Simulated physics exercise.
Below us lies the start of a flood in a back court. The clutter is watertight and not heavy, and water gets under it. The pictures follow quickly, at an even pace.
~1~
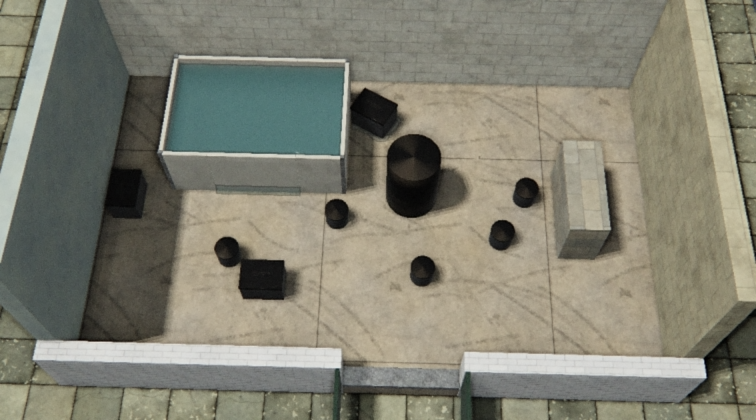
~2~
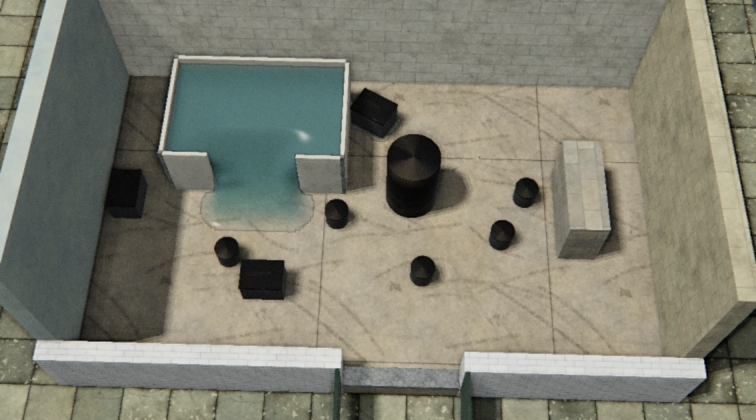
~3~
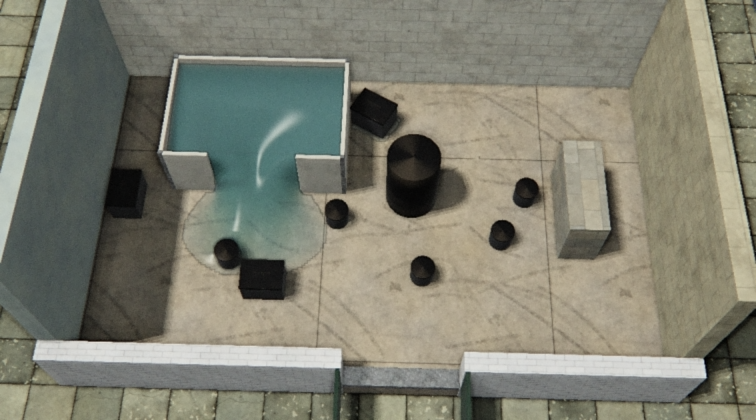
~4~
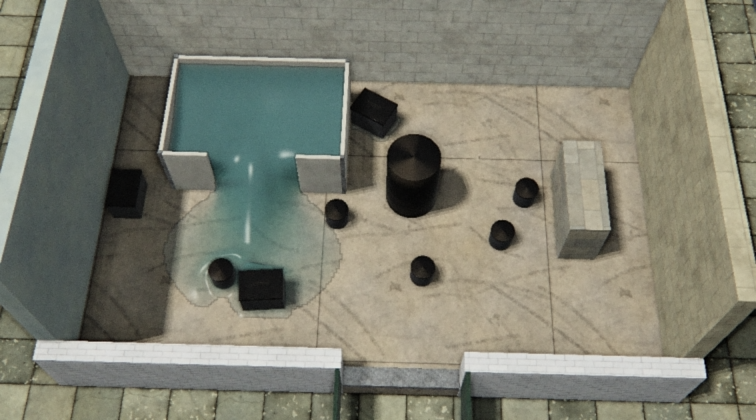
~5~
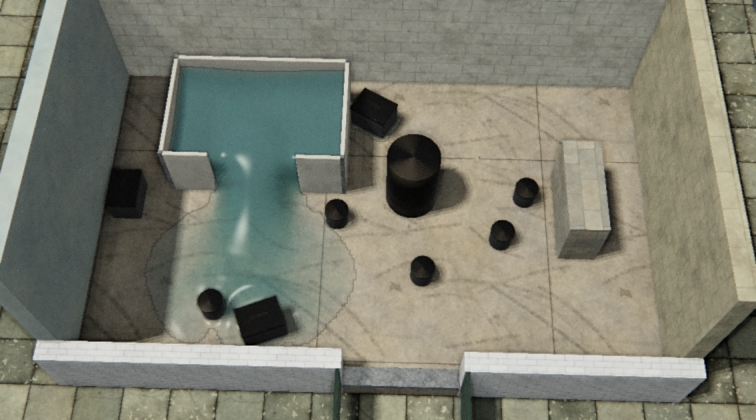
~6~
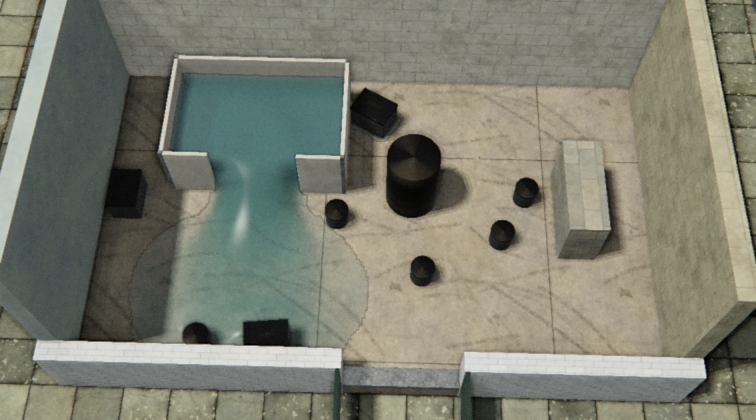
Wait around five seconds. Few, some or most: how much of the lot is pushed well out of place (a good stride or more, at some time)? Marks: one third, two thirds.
It is one to two thirds.
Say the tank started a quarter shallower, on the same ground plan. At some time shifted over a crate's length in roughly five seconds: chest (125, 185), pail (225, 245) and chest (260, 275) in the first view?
As listed: Shifted that much, pushed that far, pushed that far.
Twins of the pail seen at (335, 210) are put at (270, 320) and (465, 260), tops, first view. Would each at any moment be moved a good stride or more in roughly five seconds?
One after the other: Pushed that far, not that far.
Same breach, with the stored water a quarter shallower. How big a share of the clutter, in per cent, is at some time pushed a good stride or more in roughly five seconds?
I make it 40 per cent.
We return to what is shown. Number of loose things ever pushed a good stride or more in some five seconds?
It comes to 3.
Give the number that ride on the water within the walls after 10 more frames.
It comes to 2.
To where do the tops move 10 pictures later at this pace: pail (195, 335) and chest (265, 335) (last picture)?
Close to (116, 212) and (364, 340).
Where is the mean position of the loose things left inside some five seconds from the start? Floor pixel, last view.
At about (354, 176).
A moment on, 2 of 8 are well off their spots; 2 afloat.
Next, 2 of 8 are well off their spots; 2 afloat.
Later, 3 of 8 are well off their spots; 2 afloat.
In the end, 3 of 8 are well off their spots, and 3 have been at some point; 2 afloat.
